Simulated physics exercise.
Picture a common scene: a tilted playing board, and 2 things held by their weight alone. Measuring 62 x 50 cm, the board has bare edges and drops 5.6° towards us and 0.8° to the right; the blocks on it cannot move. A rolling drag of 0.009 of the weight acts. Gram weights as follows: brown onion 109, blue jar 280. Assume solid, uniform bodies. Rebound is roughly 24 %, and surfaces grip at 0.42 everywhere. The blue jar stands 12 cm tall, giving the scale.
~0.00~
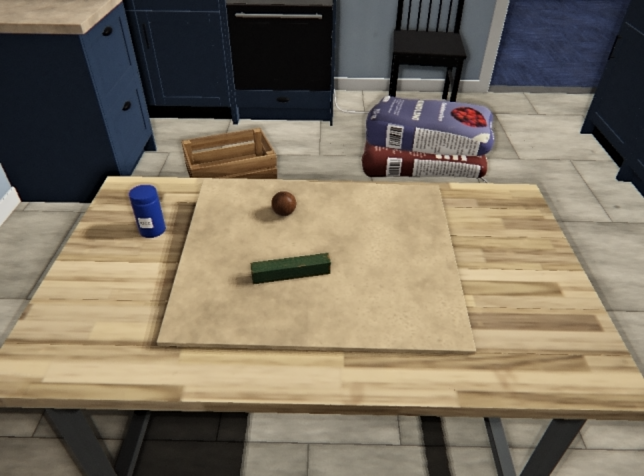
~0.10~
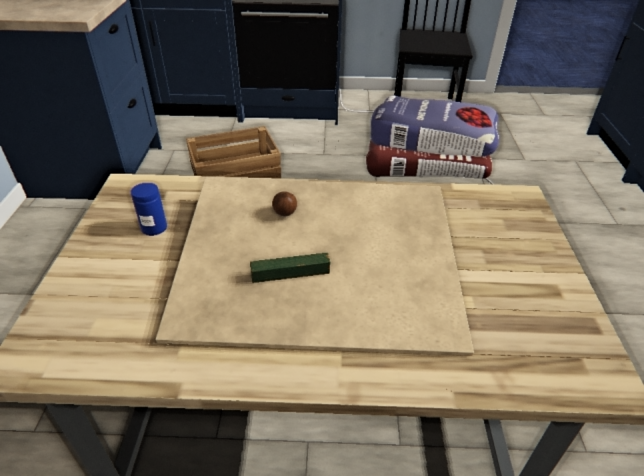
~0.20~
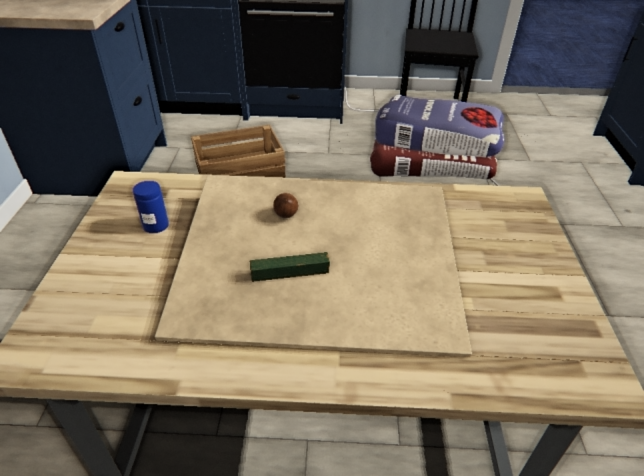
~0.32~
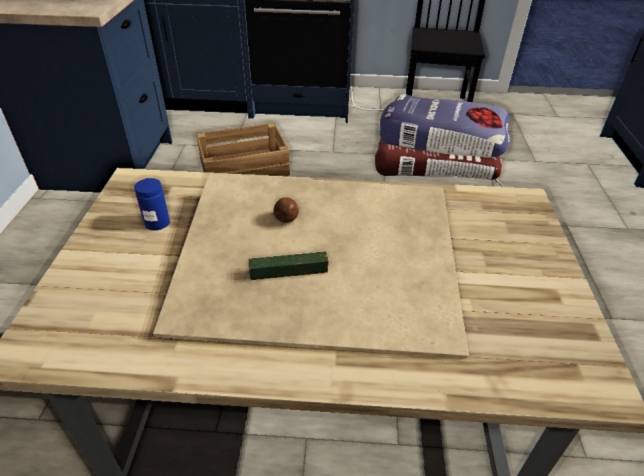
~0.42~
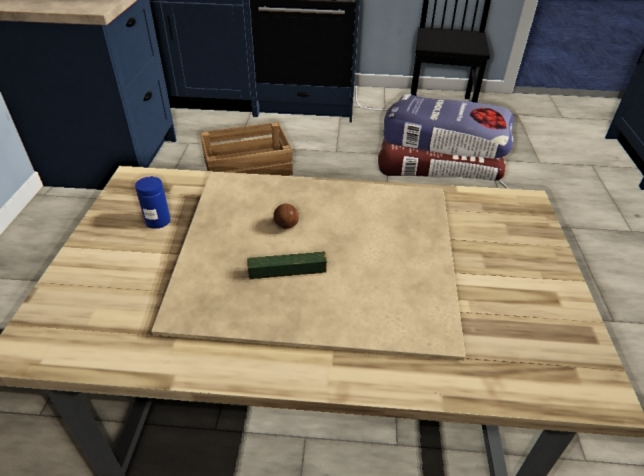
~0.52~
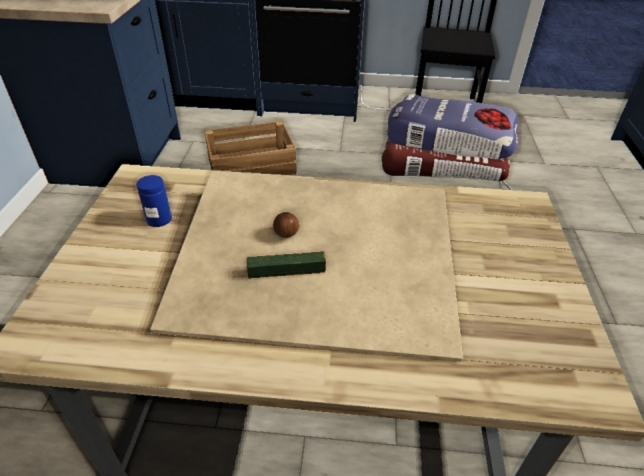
A tan board on a wooden kitchen table, with a brown ball rolling slowly toward a dark green block lying across it.
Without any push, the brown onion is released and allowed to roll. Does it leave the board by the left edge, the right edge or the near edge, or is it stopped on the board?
Exit: None, a block holds it.
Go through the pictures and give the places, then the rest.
In the first picture, 38 cm of board to the near edge; brown onion (284, 204); blue jar (148, 212).
In the second picture, 37 cm of board to the near edge; brown onion (285, 204); blue jar (149, 209).
In the third picture, 36 cm of board to the near edge; brown onion (286, 206); blue jar (151, 207).
In the fourth picture, 34 cm of board to the near edge; brown onion (286, 210); blue jar (153, 205).
In the fifth picture, 32 cm of board to the near edge; brown onion (286, 217); blue jar (153, 203).
In the sixth picture, 29 cm of board to the near edge; brown onion (286, 225); blue jar (155, 201).
After 0.62 s, 26 cm of board to the near edge; brown onion near (286, 236).
After 0.72 s, 23 cm of board to the near edge; brown onion near (286, 246).
After 0.82 s, brown onion resting near (285, 245).
At rest (1.3 s), 22 cm of board to the near edge; blue jar in place, give or take 8 cm. Seen from the same camera at the end, brown onion near (284, 246).
